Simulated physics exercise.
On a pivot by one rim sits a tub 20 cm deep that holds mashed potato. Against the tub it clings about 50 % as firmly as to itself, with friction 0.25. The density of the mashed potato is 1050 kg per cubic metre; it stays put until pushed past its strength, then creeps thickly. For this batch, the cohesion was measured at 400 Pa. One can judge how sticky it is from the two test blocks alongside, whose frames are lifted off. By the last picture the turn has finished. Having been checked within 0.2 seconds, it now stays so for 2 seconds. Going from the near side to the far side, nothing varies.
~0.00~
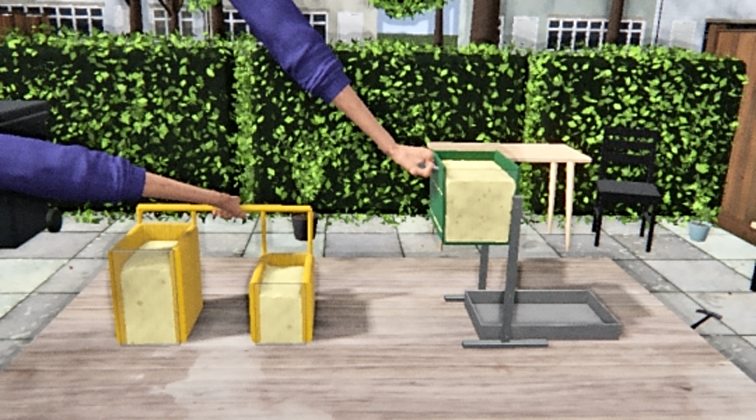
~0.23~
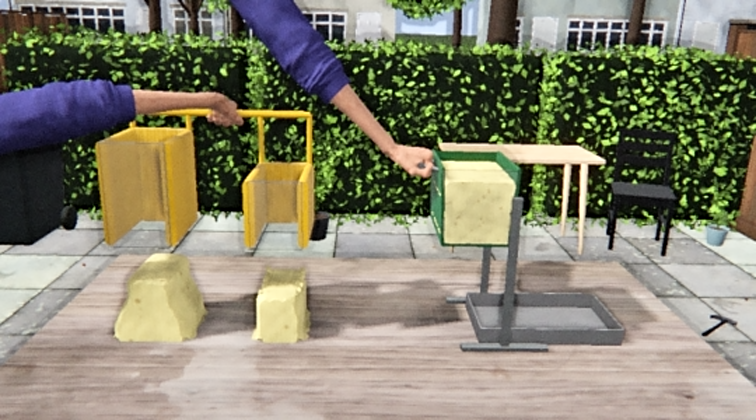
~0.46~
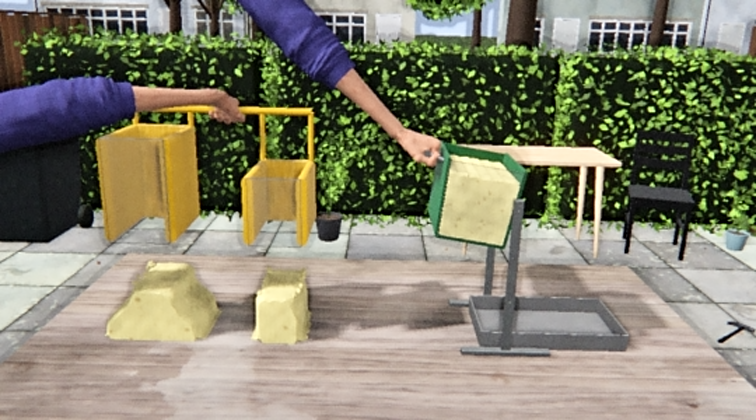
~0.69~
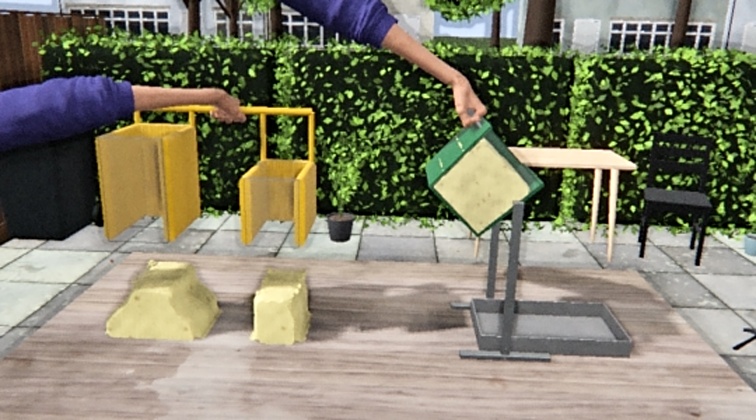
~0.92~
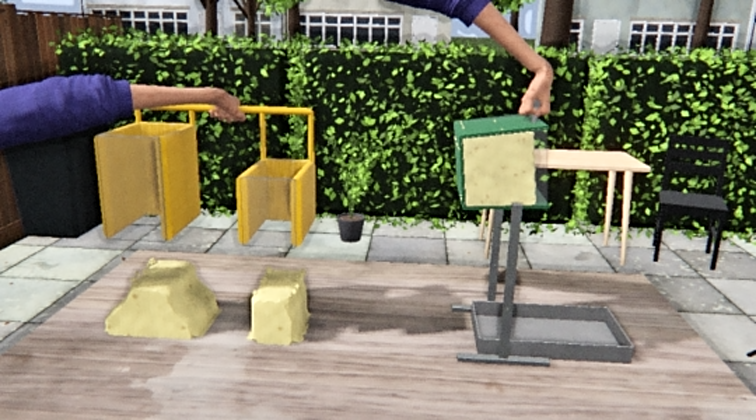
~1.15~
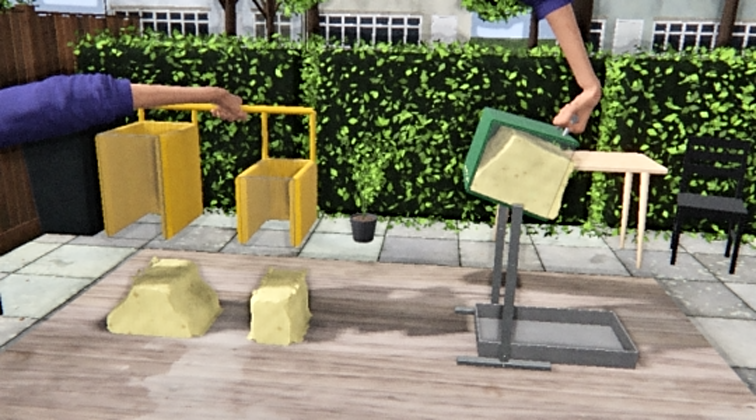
A green tub of pale yellow mash sits on a grey stand above a tray, seen from slightly above a wooden patio tabletop before a leafy hedge. At left, purple-sleeved hands grip the tub and joined yellow moulds around two mash blocks. The moulds lift, the left block slumps broadly while the right sags slightly, then the tub turns clockwise past sideways, mash still inside, as the background slides right.
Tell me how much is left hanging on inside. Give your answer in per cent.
Roughly 0 % is left.
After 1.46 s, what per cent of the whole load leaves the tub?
My estimate is near 25 in a hundred.
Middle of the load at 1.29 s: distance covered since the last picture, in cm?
It has moved around 7 centimetres.
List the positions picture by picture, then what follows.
The first picture shows handle-side rim at (447, 168), tilt 0 degrees; crest of the mashed potato at (513, 180); block heights 23 cm, 15 cm (left to right).
The second picture shows handle-side rim at (446, 169), tilt 0 degrees; crest of the mashed potato at (513, 182); block heights 18 cm, 14 cm (left to right).
The third picture shows handle-side rim at (452, 160), tilt 9 degrees; crest of the mashed potato at (456, 173); block heights 16 cm, 14 cm (left to right).
The fourth picture shows handle-side rim at (492, 130), tilt 45 degrees; crest of the mashed potato at (486, 143); block heights 16 cm, 14 cm (left to right).
The fifth picture shows handle-side rim at (547, 130), tilt 84 degrees; crest of the mashed potato at (528, 134); block heights 16 cm, 14 cm (left to right).
The sixth picture shows handle-side rim at (577, 147), tilt 106 degrees; crest of the mashed potato at (514, 137); block heights 16 cm, 14 cm (left to right).
After 1.29 s, the tub is at 106 degrees and holds 62 %.
After 1.46 s, the tub is at 106 degrees and holds 27 %.
After 1.63 s, the tub is at 106 degrees and holds 0 %.
After 1.80 s, the tub is at 106 degrees and holds 0 %.
After 3.15 s, the tub is at 106 degrees and holds 0 %.
